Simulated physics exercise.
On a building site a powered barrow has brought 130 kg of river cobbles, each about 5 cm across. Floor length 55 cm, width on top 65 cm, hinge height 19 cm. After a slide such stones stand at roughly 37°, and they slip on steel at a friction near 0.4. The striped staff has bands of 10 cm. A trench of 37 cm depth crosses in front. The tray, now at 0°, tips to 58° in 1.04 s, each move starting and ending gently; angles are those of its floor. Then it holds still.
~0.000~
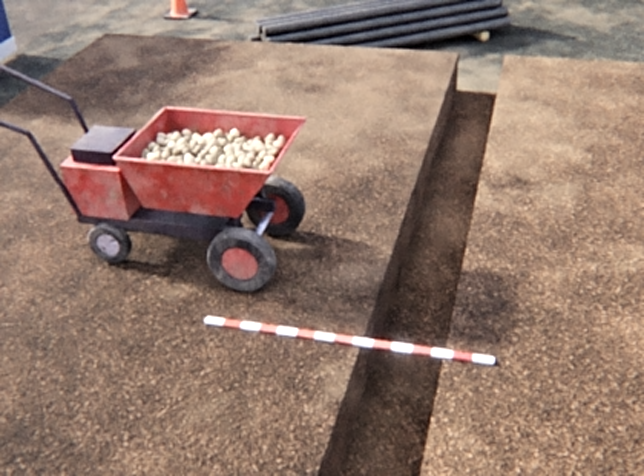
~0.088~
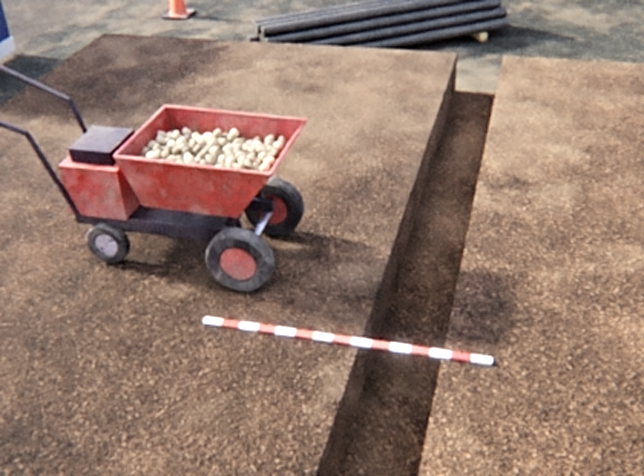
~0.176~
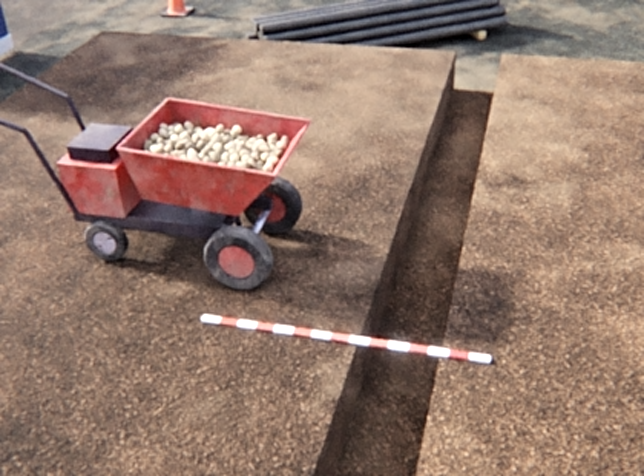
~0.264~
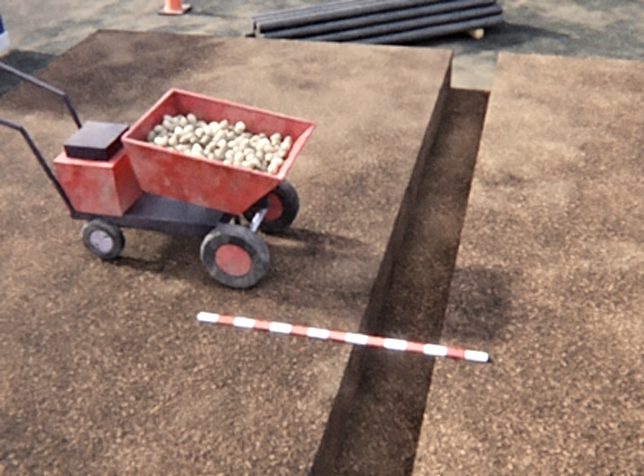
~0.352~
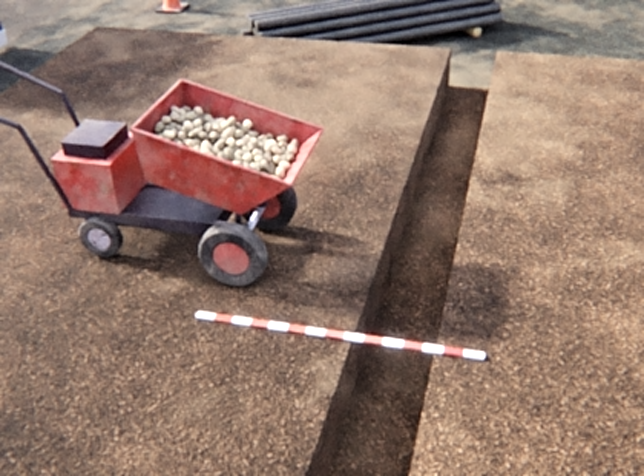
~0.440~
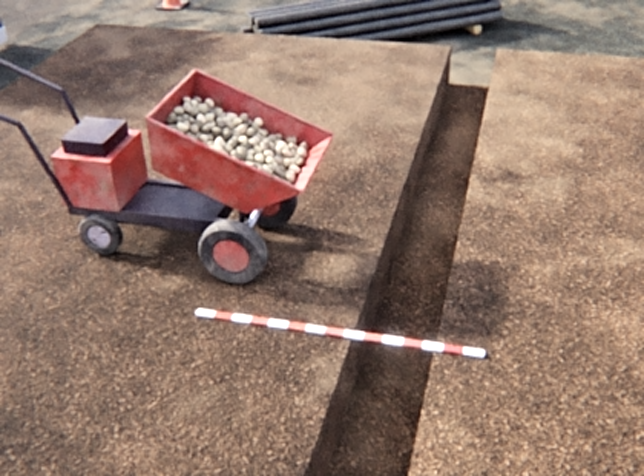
A red barrow's tray of pale cobbles tilts gradually toward the right beside a trench.
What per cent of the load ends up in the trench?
Some 47 per cent of it.
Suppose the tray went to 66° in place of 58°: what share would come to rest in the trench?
Then about 80 per cent.
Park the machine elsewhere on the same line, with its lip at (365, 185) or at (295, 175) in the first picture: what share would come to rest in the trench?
First some 15, then 55 per cent.
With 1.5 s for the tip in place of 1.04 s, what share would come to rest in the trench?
Then about 40 per cent.
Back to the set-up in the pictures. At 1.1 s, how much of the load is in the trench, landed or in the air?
About 5 per cent by then.
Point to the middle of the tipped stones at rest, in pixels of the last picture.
Around (409, 317).
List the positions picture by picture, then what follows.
In the first frame, the tray is at 0°, its lip at (270, 174); the top of the load is at (226, 148).
In the second frame, the tray is at 1°, its lip at (271, 175); the top of the load is at (199, 144); the stones move at 0.2 m/s on average.
In the third frame, the tray is at 4°, its lip at (276, 176); the top of the load is at (179, 136); the stones move at 0.4 m/s on average.
In the fourth frame, the tray is at 9°, its lip at (282, 179); the top of the load is at (176, 128); the stones move at 0.6 m/s on average.
In the fifth frame, lip at (291, 185), floor tilted 15°, highest stones at (180, 118); the stones move at 0.7 m/s on average.
In the sixth frame, lip at (302, 192), floor tilted 22°, highest stones at (188, 109); the stones move at 0.7 m/s on average.
After 0.8 s the floor is at 49°; 100 % in the tray; the foremost stones are at (323, 211).
After 1.1 s the floor is at 58°; 92 % in the tray, 4 % short of the trench, 4 % in the trench; the foremost stones are at (390, 275).
After 1.5 s the floor is at 58°; 67 % in the tray, 6 % short of the trench, 26 % in the trench; the foremost stones are at (440, 331).
After 3.4 s the floor is at 58°; 46 % in the tray, 7 % short of the trench, 47 % in the trench; the foremost stones are at (440, 332).
